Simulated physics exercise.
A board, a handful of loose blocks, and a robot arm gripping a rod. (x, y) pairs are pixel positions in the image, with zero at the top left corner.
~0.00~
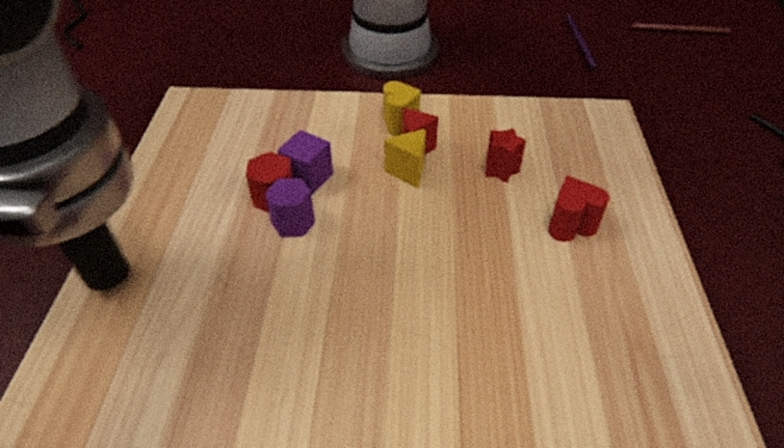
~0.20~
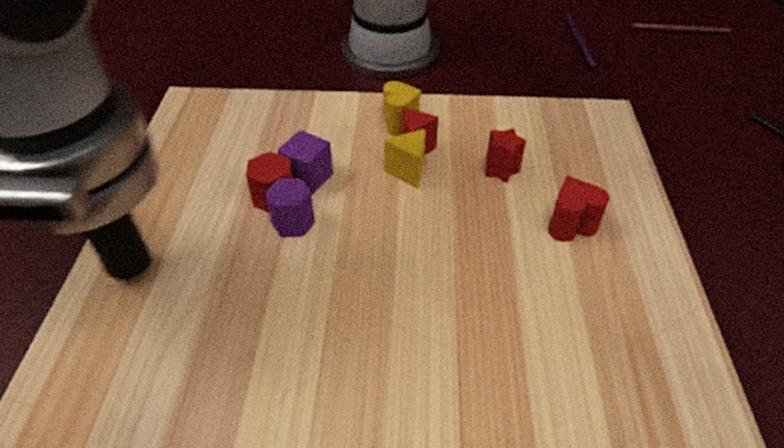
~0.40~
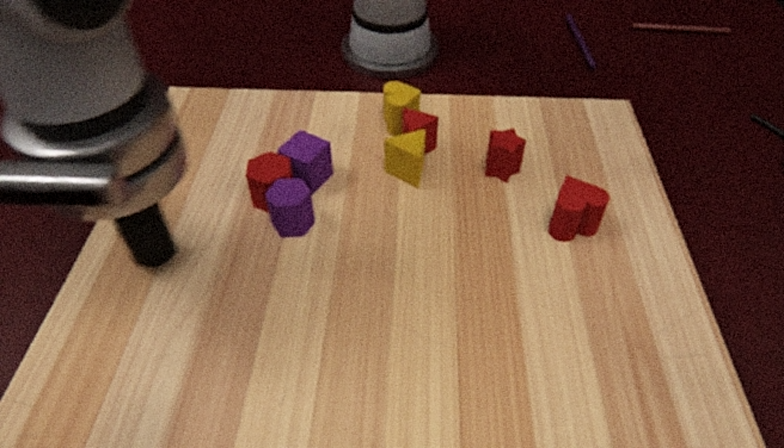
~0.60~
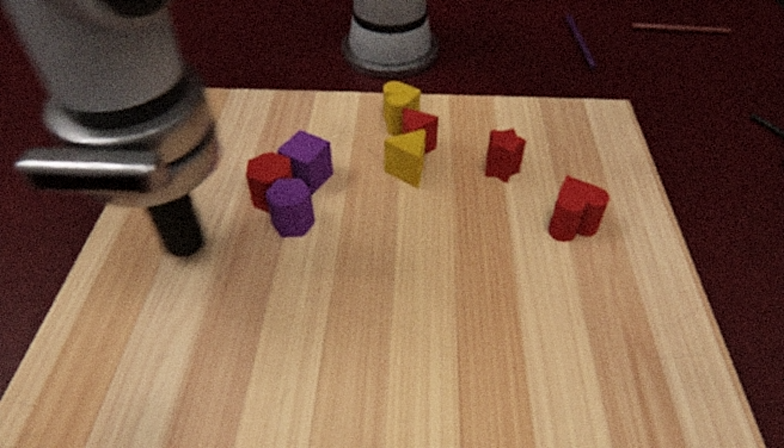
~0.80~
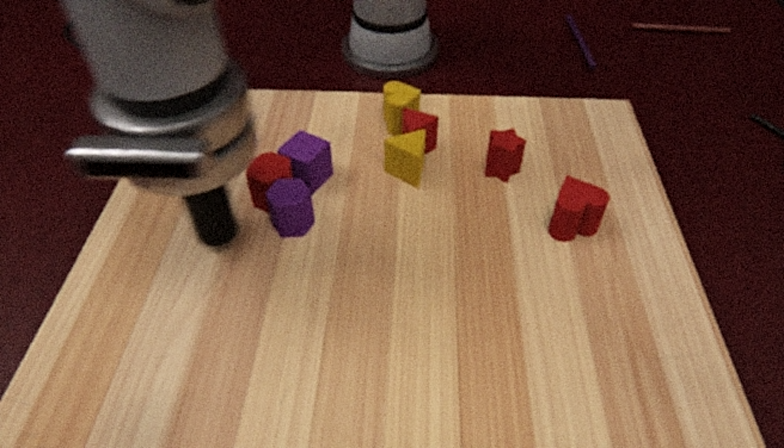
A robot arm holding a dark rod reaches in at the left of a striped wooden board, seen from above at an angle by a still camera. A red and two purple blocks cluster left of centre, two yellow blocks and a red one sit near the top middle, and more red blocks stand to the right. The arm slides the rod steadily rightward and slightly up toward the cluster, while every block stays still.
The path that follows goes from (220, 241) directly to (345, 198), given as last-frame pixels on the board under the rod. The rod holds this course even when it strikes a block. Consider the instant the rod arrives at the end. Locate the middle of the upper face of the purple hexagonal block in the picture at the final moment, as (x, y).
It comes to (373, 183).
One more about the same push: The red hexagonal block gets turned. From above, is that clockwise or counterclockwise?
Verdict: Counterclockwise.
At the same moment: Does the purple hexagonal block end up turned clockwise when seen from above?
Answer: Yes.
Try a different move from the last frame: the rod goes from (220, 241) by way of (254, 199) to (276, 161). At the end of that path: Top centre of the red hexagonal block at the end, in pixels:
It will likely be found at (309, 125).
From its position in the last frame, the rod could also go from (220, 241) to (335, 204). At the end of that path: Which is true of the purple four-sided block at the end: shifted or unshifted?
At the end of the path, it will have moved.
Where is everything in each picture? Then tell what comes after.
Lower end of the rod (106, 274), tops of blocks, red hexagonal block (268, 166), purple hexagonal block (288, 192), purple four-sided block (304, 146), yellow three-sided block (409, 141), in the first picture.
Rod (129, 263), blocks as before, in the second picture.
Rod (155, 252), blocks as before, in the third picture.
Rod (184, 241), blocks as before, in the fourth picture.
Rod (217, 232), red hexagonal block (268, 166), purple hexagonal block (288, 192), purple four-sided block (304, 146), yellow three-sided block (409, 141), in the fifth picture.
What follows on the original path. One third of the way, rod (264, 217); purple hexagonal block (301, 189), turned 10° clockwise.
Two thirds of the way, rod (306, 203); red hexagonal block (278, 158), turned 40° anticlockwise; purple hexagonal block (343, 183), turned 45° clockwise; purple four-sided block (309, 138), turned 15° clockwise.
At the end, rod (344, 189); red hexagonal block (278, 158), turned 40° anticlockwise; purple hexagonal block (373, 183), turned 65° clockwise; purple four-sided block (309, 138), turned 15° clockwise; yellow three-sided block not moved.
